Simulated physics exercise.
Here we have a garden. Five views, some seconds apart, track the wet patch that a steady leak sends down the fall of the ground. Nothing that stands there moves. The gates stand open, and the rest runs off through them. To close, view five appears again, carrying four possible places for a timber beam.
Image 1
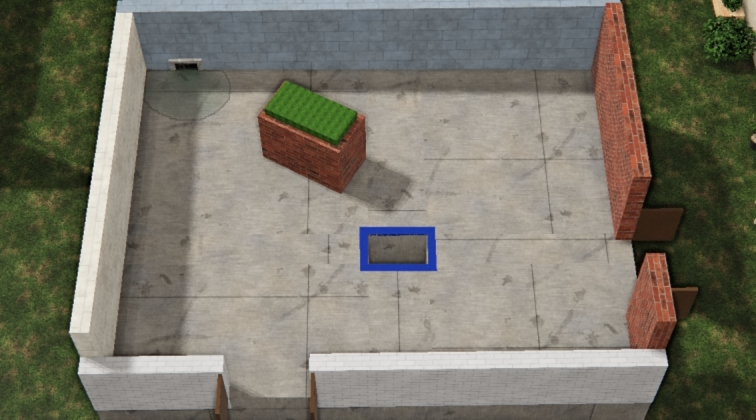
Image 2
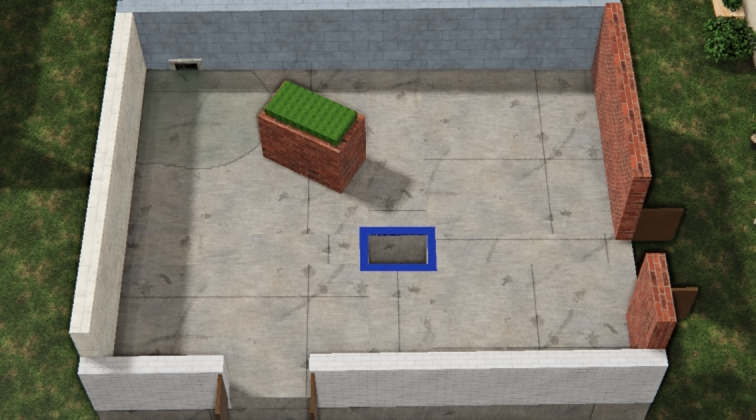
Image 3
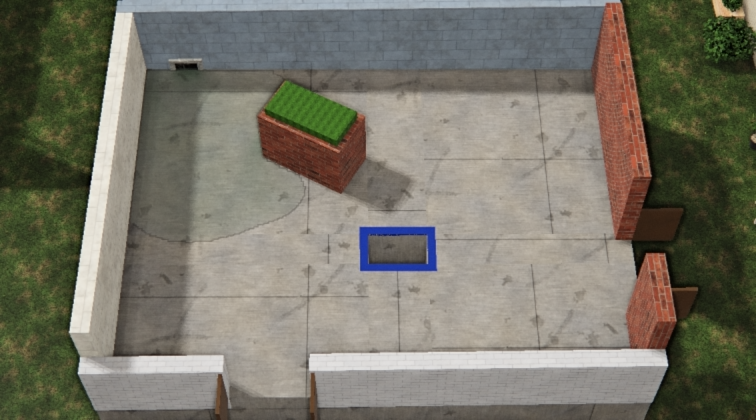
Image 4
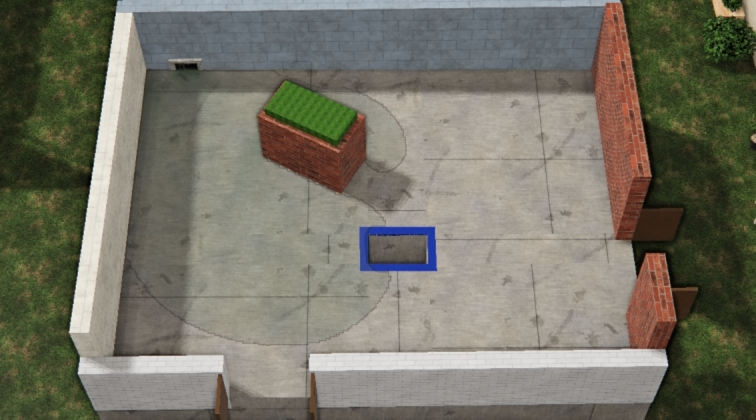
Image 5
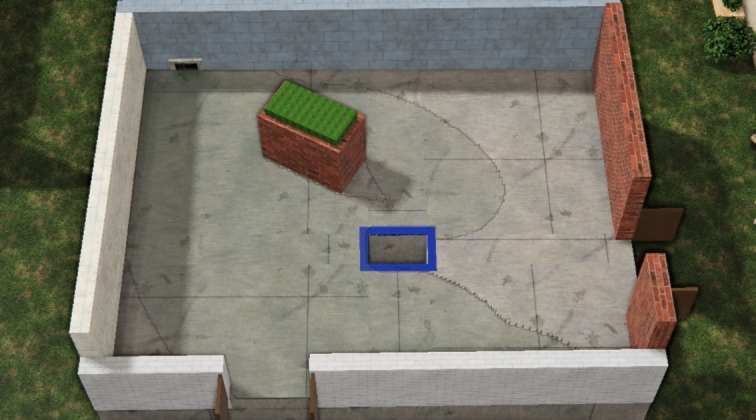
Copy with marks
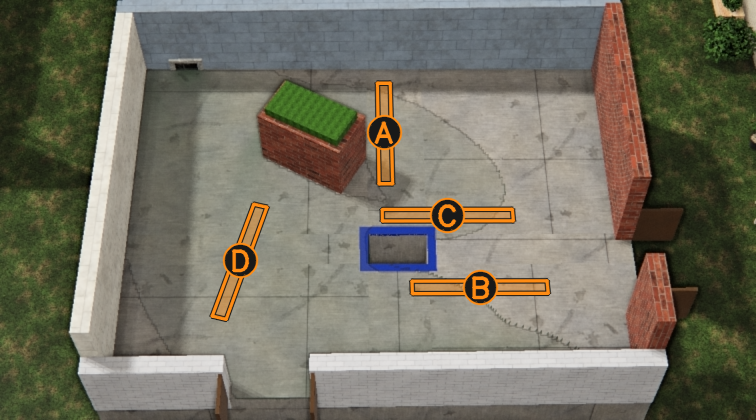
Water spreads from the back left corner across the walled yard, reaching the blue-edged gully.
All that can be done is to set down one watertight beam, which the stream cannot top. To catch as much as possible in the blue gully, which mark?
Go for A.
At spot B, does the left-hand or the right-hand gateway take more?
The right gate.
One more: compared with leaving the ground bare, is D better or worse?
It is better.
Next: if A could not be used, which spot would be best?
That would be D.
On the marked copy, A from (385, 183) to (383, 83); B from (412, 287) to (547, 287); C from (382, 215) to (512, 214); D from (219, 317) to (260, 205).
If A is chosen, about 25 % of the stream runs into the blue gully, about 74 % out by the gates.
If B is chosen, about 14 % of the stream runs into the blue gully, about 85 % out by the gates.
If C is chosen, about 13 % of the stream runs into the blue gully, about 86 % out by the gates.
If D is chosen, about 18 % of the stream runs into the blue gully, about 81 % out by the gates.
